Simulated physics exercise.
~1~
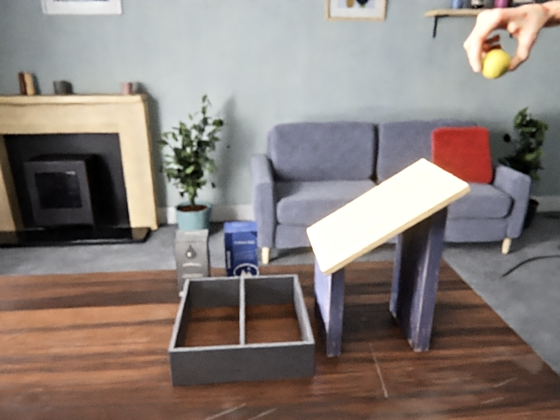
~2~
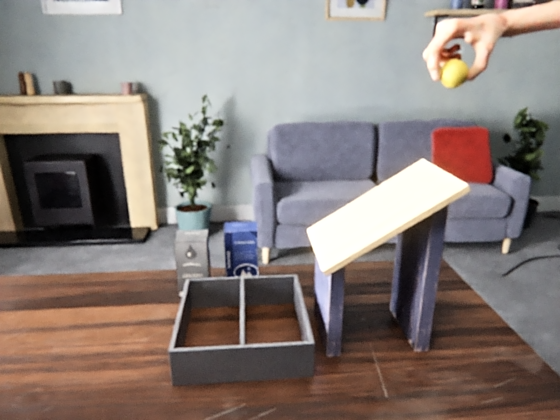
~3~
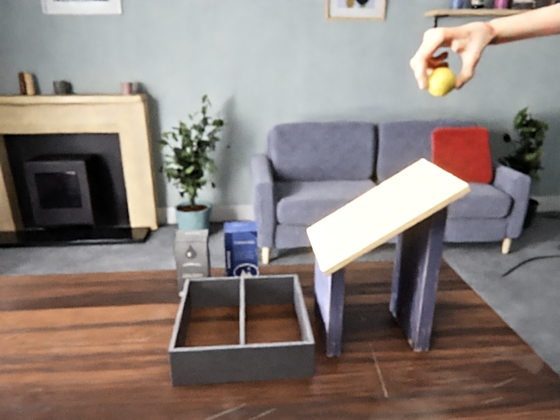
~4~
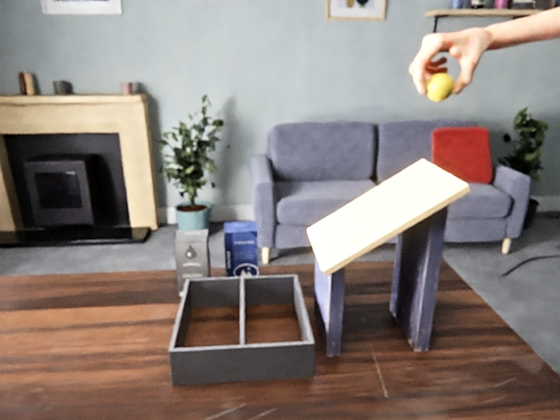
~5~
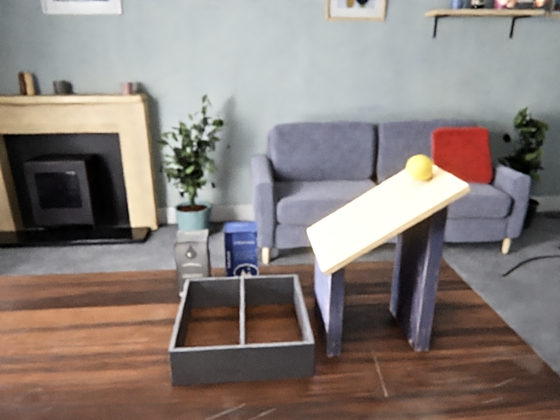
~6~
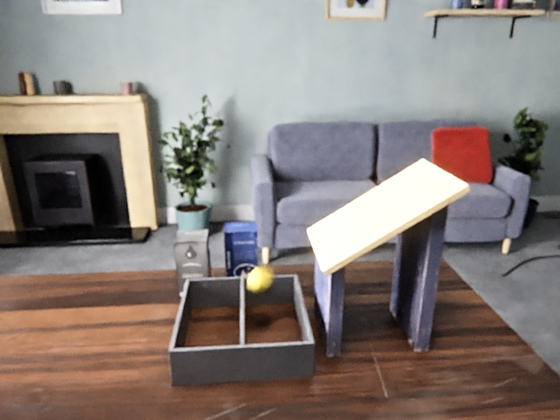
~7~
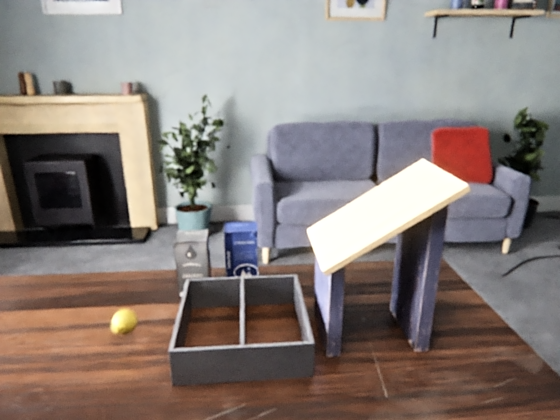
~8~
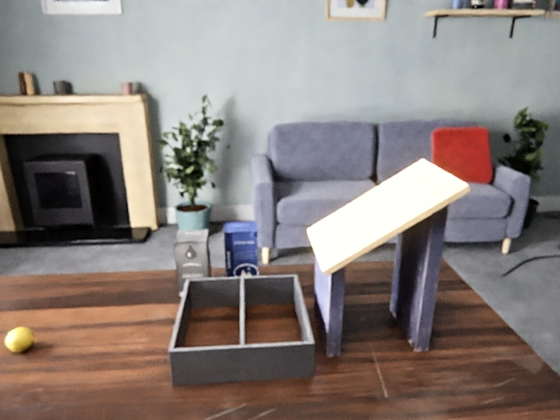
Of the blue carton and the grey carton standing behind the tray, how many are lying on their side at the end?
None of them are. Both the blue carton and the grey carton are still standing upright at the end.
